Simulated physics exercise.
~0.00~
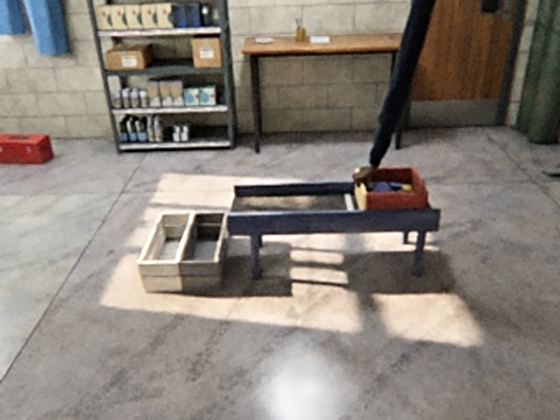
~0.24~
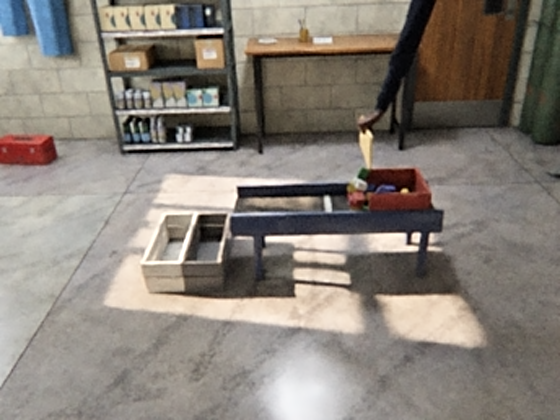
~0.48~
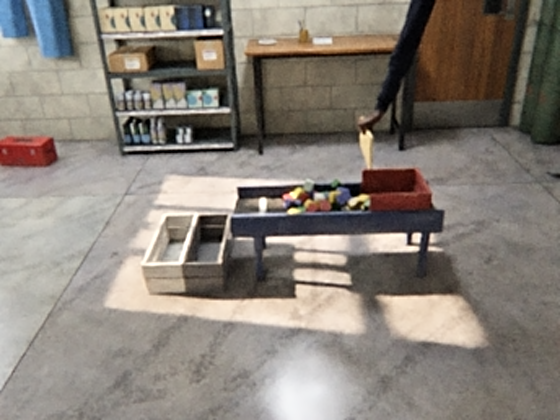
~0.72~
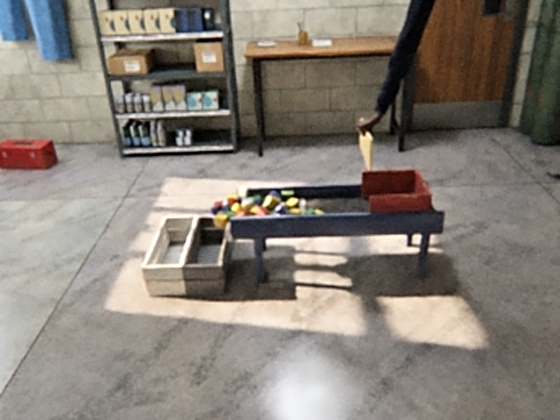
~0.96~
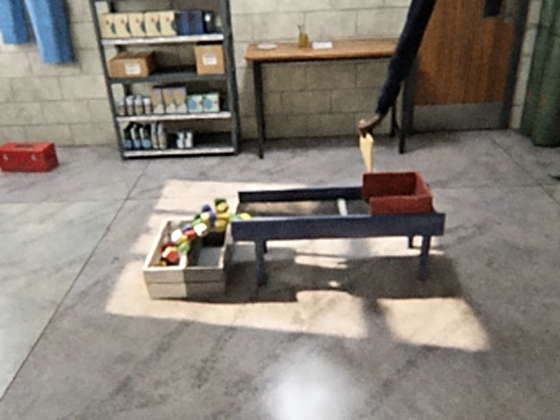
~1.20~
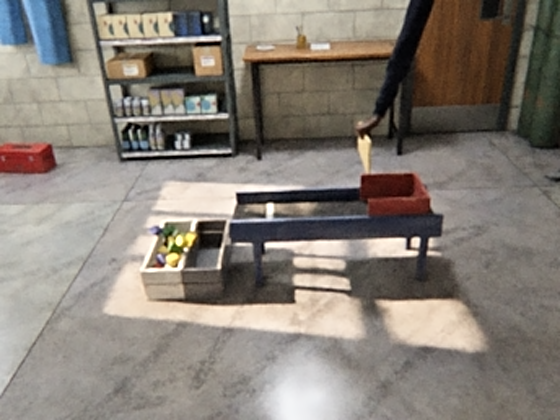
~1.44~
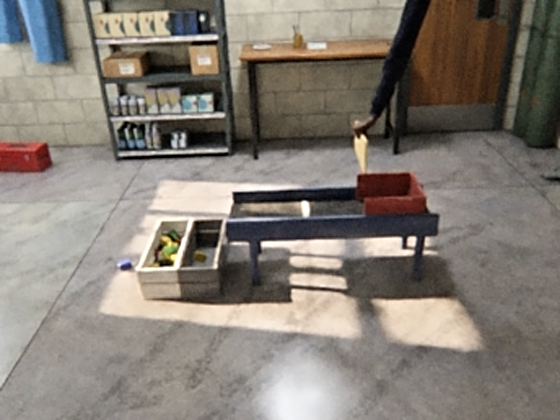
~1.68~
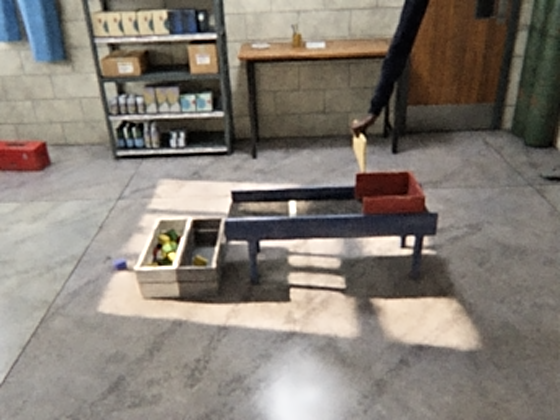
A hand lifts the pale gate at the left side of a red pen, and a heap of colourful toy bricks starts out onto a low blue-framed belt. The bricks travel left along the belt in a loose cluster, leaving the pen behind. They stream off the far end and fly over the nearer grey tub, most of them dropping into the white bin beyond. One blue-purple piece ends up on the floor left of the bin. The hand still holds the gate up as the bricks lie still, nearly all in the white bin.
